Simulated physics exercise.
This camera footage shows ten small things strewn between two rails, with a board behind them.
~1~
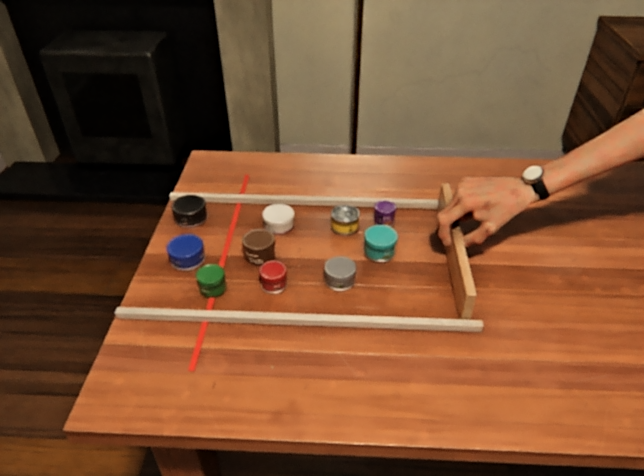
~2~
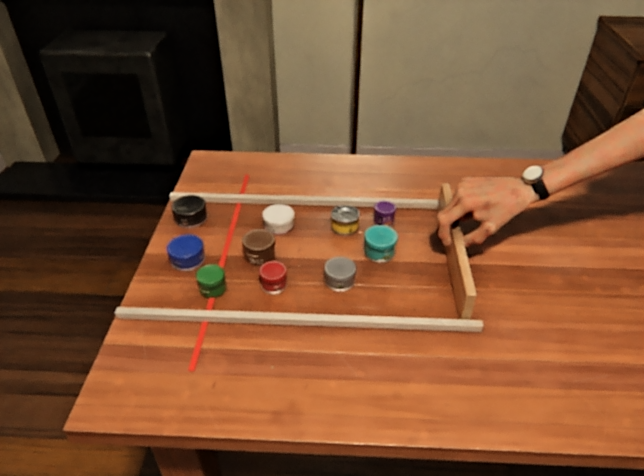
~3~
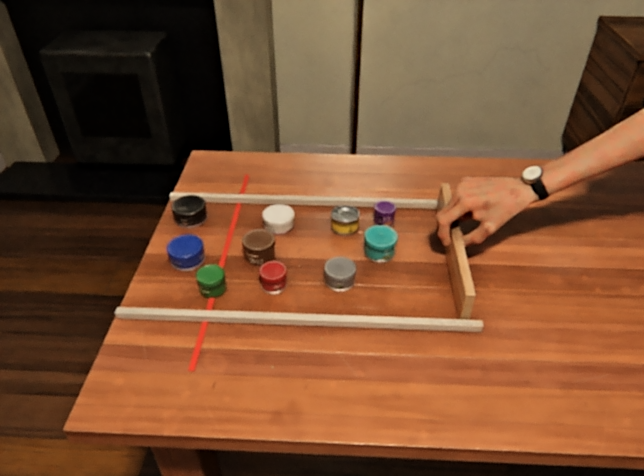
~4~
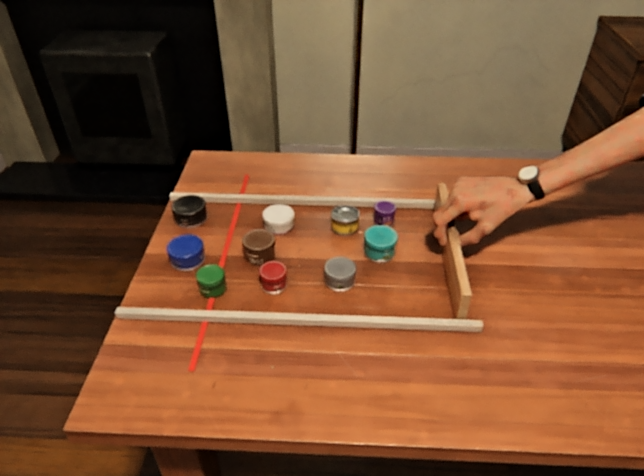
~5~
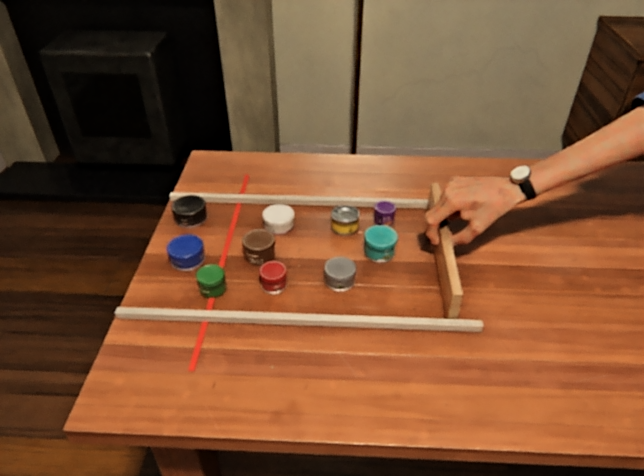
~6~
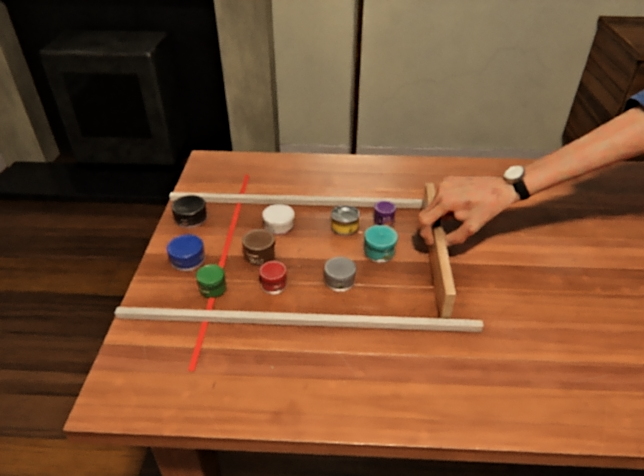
On a wooden table, a hand slides a board slightly left toward small tins between rails.
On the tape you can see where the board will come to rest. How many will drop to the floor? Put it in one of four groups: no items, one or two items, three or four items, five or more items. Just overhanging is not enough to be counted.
Group: No items.
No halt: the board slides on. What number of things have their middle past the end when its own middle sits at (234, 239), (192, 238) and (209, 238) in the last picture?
First 0, then 2, then 2.
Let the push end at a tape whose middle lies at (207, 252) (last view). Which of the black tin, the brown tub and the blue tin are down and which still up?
Black tin goes off, brown tub stays put, blue tin goes off.
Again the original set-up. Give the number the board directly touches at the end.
5.
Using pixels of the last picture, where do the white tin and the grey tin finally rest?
Listed in order, first is (195, 211) and the other is (203, 268).
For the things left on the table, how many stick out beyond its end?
The number overhanging is 2.
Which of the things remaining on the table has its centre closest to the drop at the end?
Answer: The black tin.
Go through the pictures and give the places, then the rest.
Black tin (190, 211); blue tin (186, 253); green tub (212, 281); board (454, 246); tape (225, 252), in the first picture.
Blue tin (186, 253); white tin (279, 219), in the second picture.
Green tub (212, 281); red tin (274, 278), in the third picture.
Black tin (190, 211); grey tin (340, 274), in the fourth picture.
Blue tin (186, 253); brown tub (259, 247), in the fifth picture.
Black tin (190, 211); blue tin (186, 253); green tub (212, 281); board (437, 245); tape (225, 252), in the sixth picture.
Soon after, none off yet; black tin at rest near (190, 211); blue tin at rest near (186, 253); green tub at rest near (212, 281).
At rest, the number that fall off is zero.
